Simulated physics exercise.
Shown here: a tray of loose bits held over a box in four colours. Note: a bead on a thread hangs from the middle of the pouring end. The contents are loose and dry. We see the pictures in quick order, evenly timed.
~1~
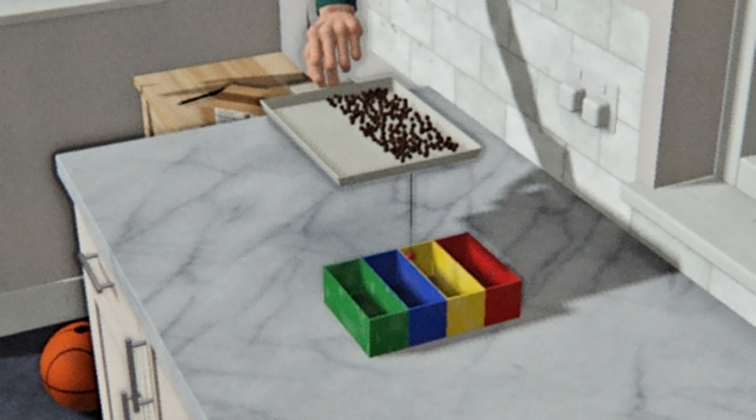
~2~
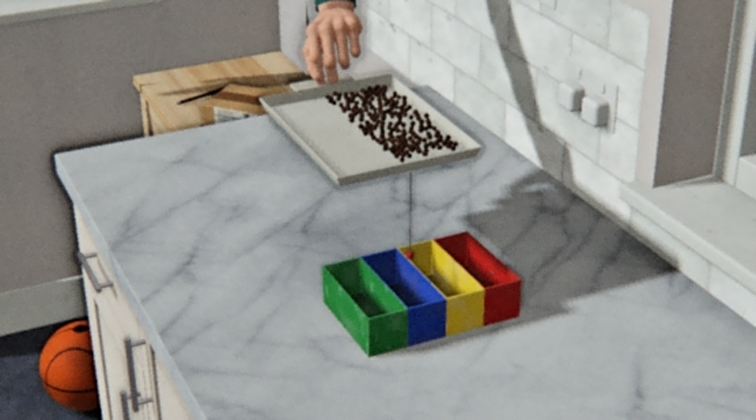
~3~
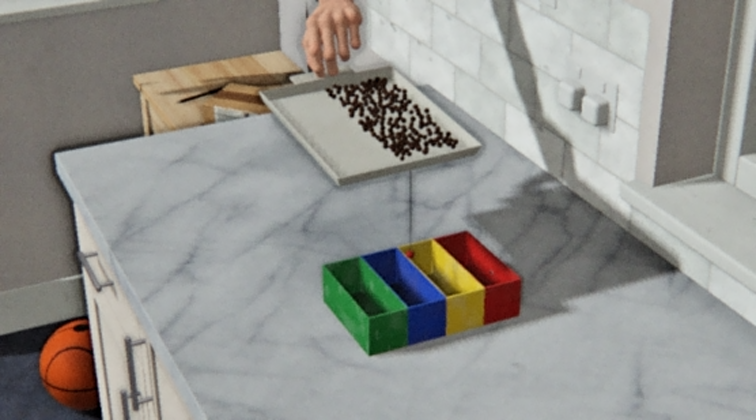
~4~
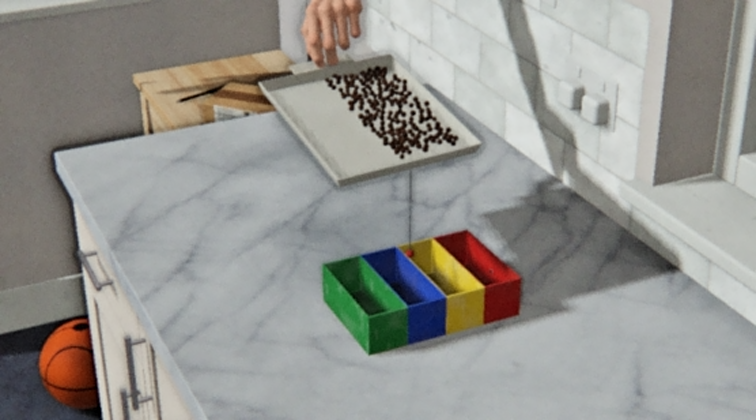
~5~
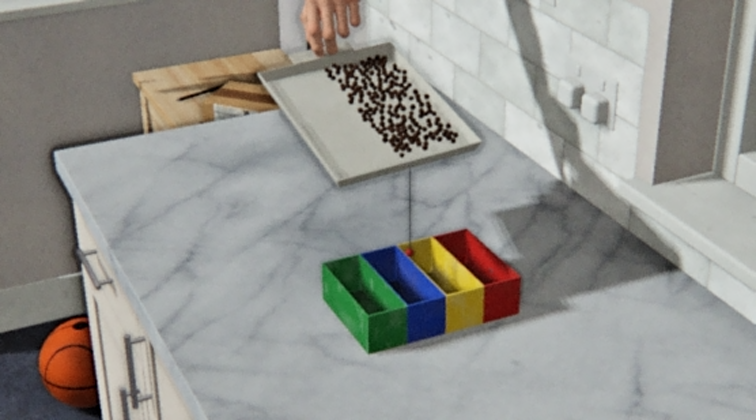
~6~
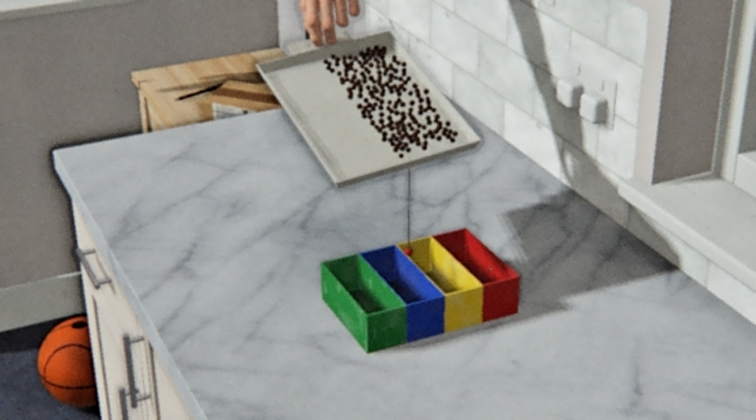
A hand slowly raised the far end of a tray of small dark berries, tilting it slightly toward a green, blue, yellow and red box on the marble counter, while the berries barely shifted.
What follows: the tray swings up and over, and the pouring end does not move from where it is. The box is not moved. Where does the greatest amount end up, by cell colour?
In the green cell.
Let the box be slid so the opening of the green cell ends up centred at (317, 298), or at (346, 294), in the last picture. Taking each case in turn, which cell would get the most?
Try 1 - the cell in blue. Try 2 - green.
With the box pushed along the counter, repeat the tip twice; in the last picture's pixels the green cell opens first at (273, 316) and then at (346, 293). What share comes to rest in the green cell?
Trial 1 about 0 %, trial 2 about 50 %.
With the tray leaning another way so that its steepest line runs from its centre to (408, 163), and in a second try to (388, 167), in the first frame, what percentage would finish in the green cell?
Respectively 0 and 40 in a hundred.
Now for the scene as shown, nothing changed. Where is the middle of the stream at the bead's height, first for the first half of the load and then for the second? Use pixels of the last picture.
Around (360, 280) and then (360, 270).
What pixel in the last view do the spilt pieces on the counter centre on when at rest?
It centres at roughly (315, 346).
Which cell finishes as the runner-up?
Second comes the cell in blue.
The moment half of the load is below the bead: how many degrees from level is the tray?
That would be about 85 degrees from level.
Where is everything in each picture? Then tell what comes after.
In the first frame, corners of the pouring end (340, 175) and (477, 147), level; middle of the load (384, 120), allspice berries; bead on its thread (411, 256); green cell (389, 330); blue cell (428, 320); yellow cell (466, 310); red cell (503, 300).
In the second frame, corners of the pouring end (340, 175) and (476, 146), level; middle of the load (383, 118).
In the third frame, corners of the pouring end (340, 175) and (476, 144), tipped barely, lowest at the left corner; middle of the load (383, 113).
In the fourth frame, corners of the pouring end (340, 176) and (476, 142), tipped a little, lowest at the left corner; middle of the load (383, 106).
In the fifth frame, corners of the pouring end (340, 177) and (476, 140), tipped a little, lowest at the left corner; middle of the load (383, 99).
In the sixth frame, corners of the pouring end (339, 178) and (475, 138), tipped a little, lowest at the left corner; middle of the load (382, 94); green cell (386, 326); blue cell (425, 316); yellow cell (463, 305); red cell (500, 296).
Just after the last frame, tray tipped steeply; the larger part on the tray; about a tenth in the green cell; just a few in the blue cell; roughly a quarter falling or outside the box.
A moment on, tray tipped right over; about a tenth on the tray; roughly a third in the green cell; about a tenth in the blue cell; just a few in the yellow cell; roughly a third falling or outside the box.
Further on, tray tipped past a quarter turn; roughly two thirds in the green cell; roughly a quarter in the blue cell; just a few in the red cell; roughly a quarter falling or outside the box.
When it is over, tray tipped past a quarter turn; roughly two thirds in the green cell; roughly a quarter in the blue cell; just a few in the red cell; not one in the yellow cell; roughly a quarter outside the box.
